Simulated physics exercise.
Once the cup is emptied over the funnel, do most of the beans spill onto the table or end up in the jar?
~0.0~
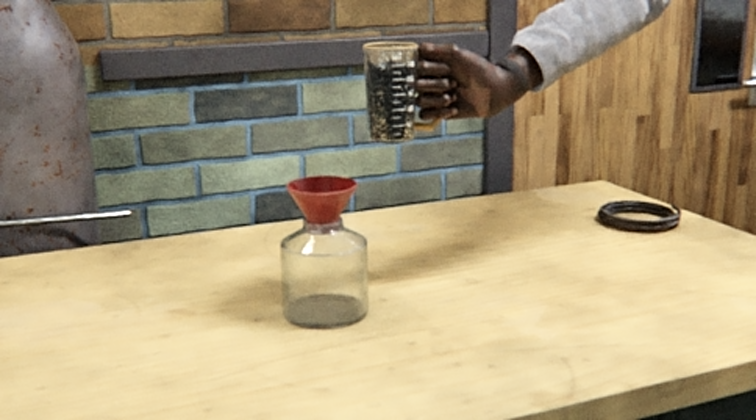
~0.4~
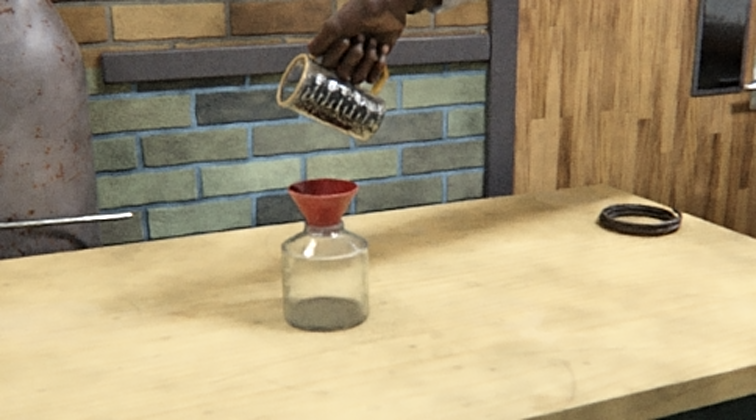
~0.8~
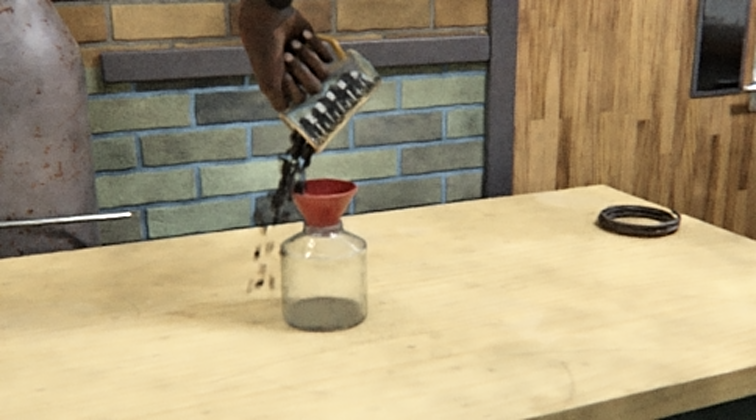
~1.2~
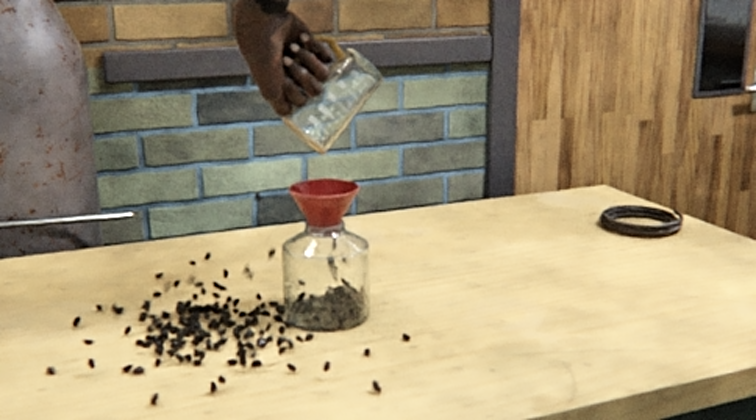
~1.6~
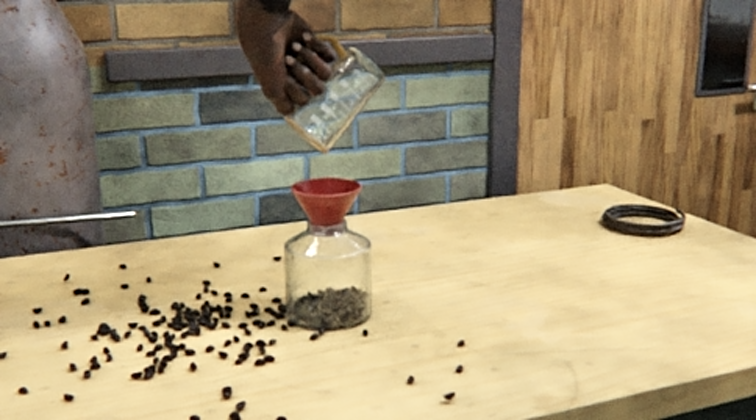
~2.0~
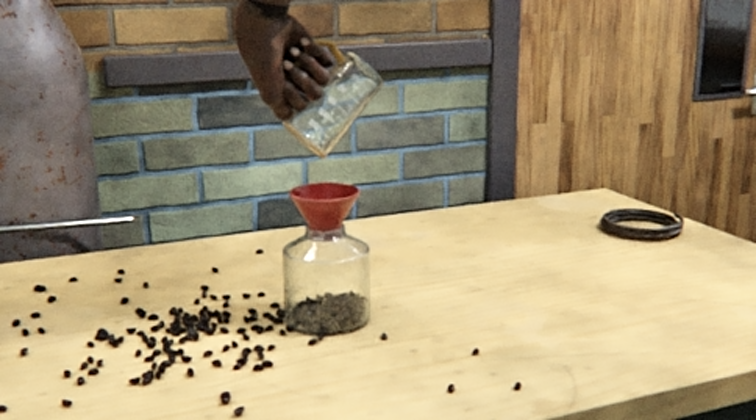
Most of the beans spill onto the table, scattering mainly to the left of the jar. A smaller part lands inside the jar, and hardly any stay in the cup or funnel.
